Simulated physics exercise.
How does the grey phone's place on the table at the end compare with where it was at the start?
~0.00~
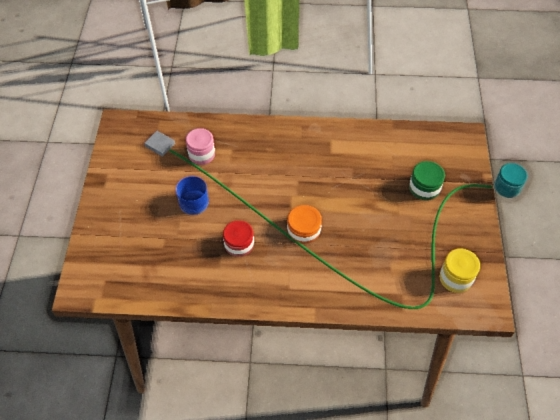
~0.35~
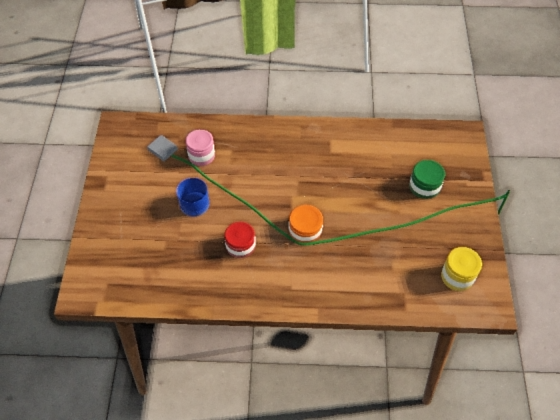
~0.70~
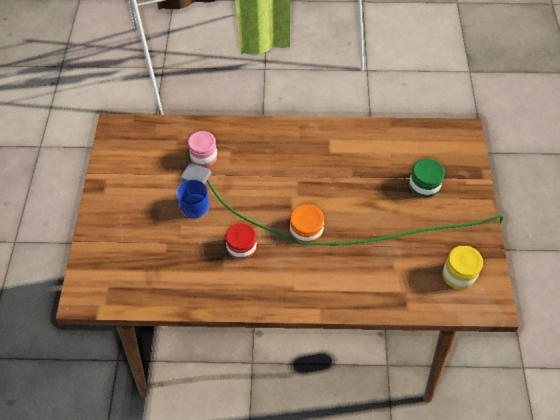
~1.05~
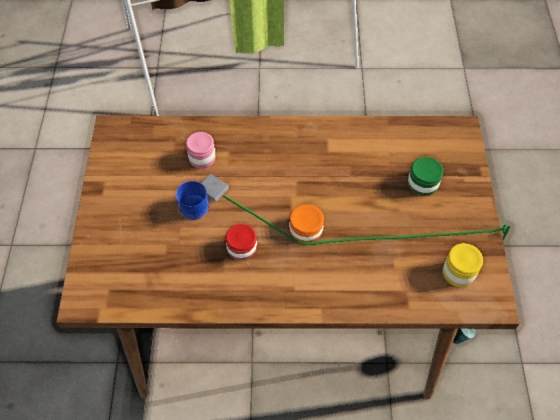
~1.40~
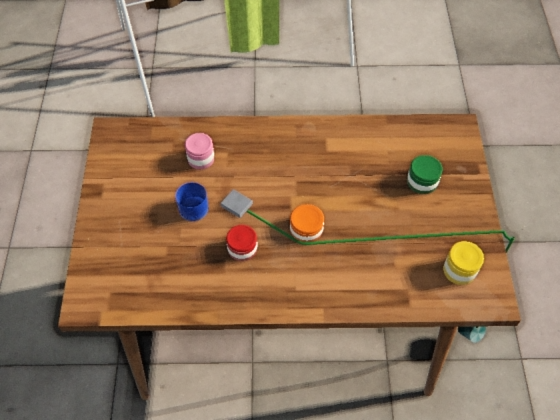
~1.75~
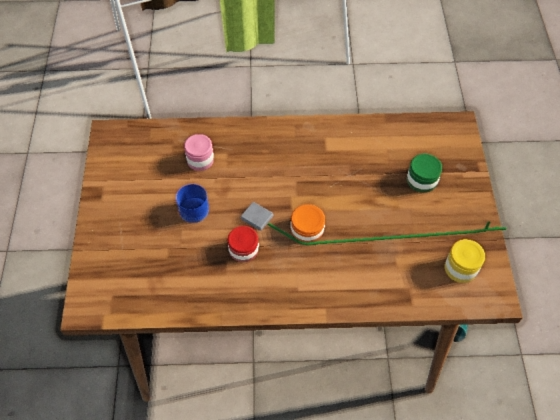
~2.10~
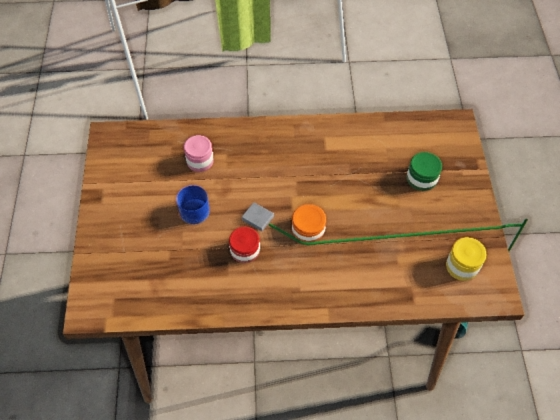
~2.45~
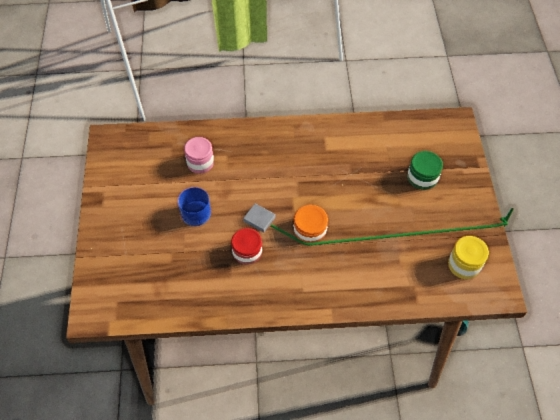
It starts near the upper left corner beside the pink tin, and ends further right and lower down, resting between the red tin and the orange canister.
